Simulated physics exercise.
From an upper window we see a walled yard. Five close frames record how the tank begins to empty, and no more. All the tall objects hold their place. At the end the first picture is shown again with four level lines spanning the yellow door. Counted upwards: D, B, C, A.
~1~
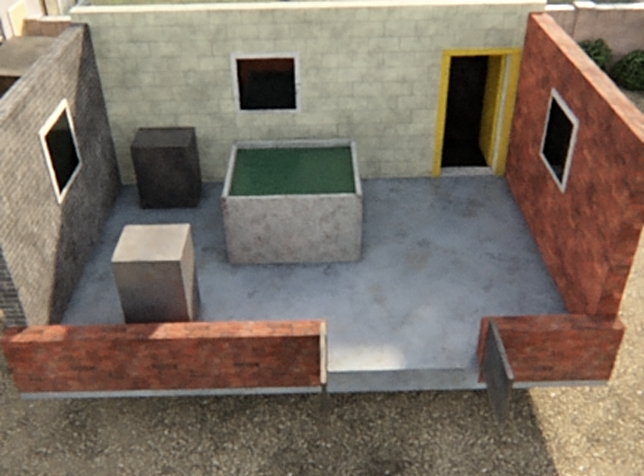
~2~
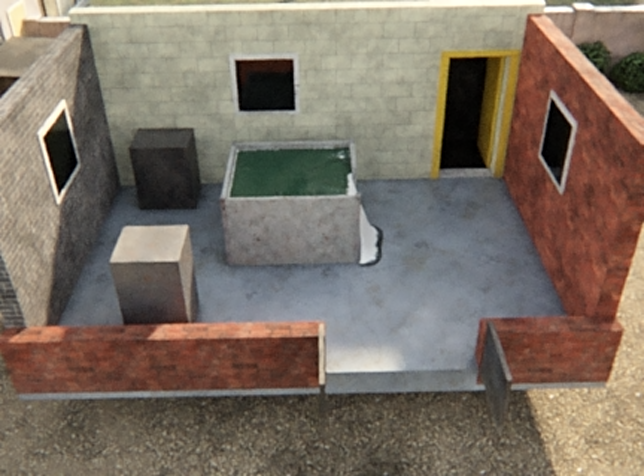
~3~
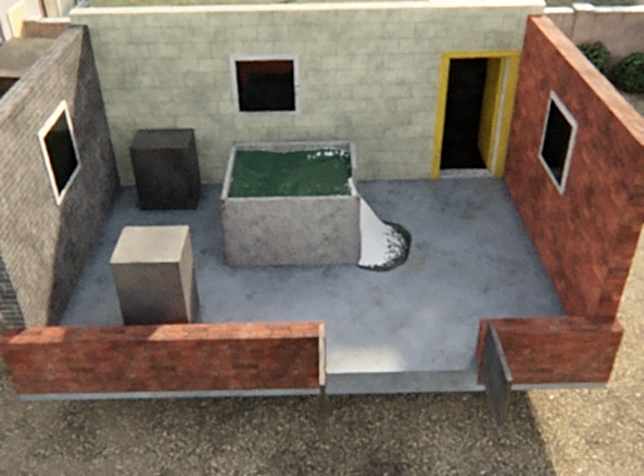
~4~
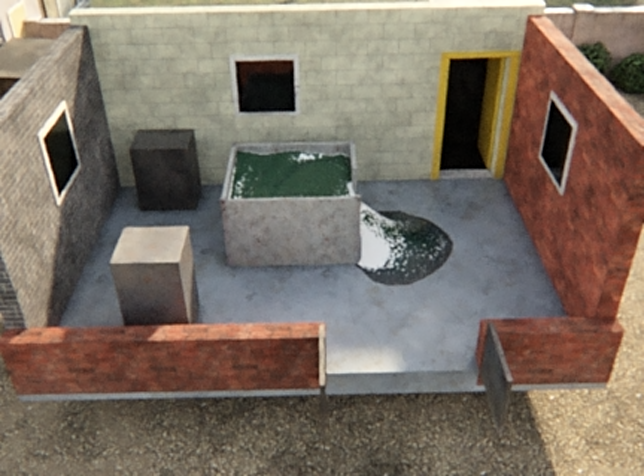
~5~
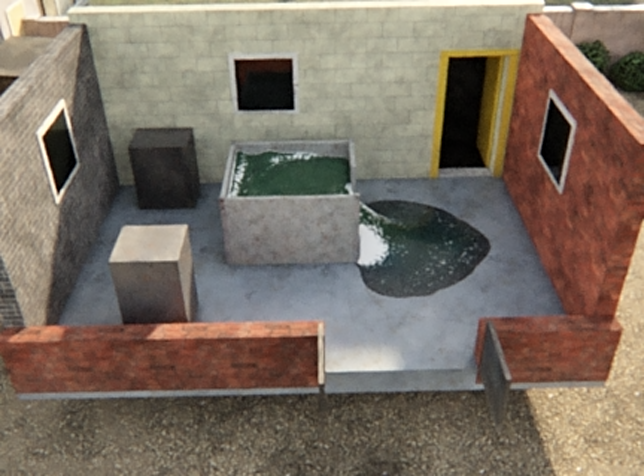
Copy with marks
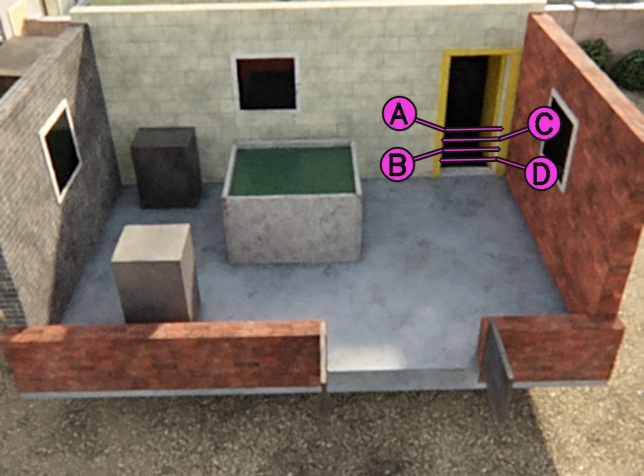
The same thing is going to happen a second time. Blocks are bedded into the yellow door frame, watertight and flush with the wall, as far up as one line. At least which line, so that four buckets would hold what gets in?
D.
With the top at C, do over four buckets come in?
No, not at all.
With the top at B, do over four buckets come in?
No, not at all.
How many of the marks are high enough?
All of them.
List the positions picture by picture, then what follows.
Water in the tank at rest, its middle at (293, 172); foot of the yellow doorway at (467, 175); open gate at (404, 315), in the first frame.
In the second frame, 1 % of the ground under water, visible out to (364, 263).
In the third frame, 3 % of the ground under water, visible out to (402, 231).
In the fourth frame, 8 % of the ground under water, visible out to (446, 239).
In the fifth frame, 14 % of the ground under water, visible out to (484, 249).
In magenta, A at (472, 129); B at (470, 149); C at (471, 139); D at (469, 159); from the bottom up D, B, C, A.
With A, nothing gets over.
With B, nothing gets over.
With C, nothing gets over.
With D, a bucket or two gets in.
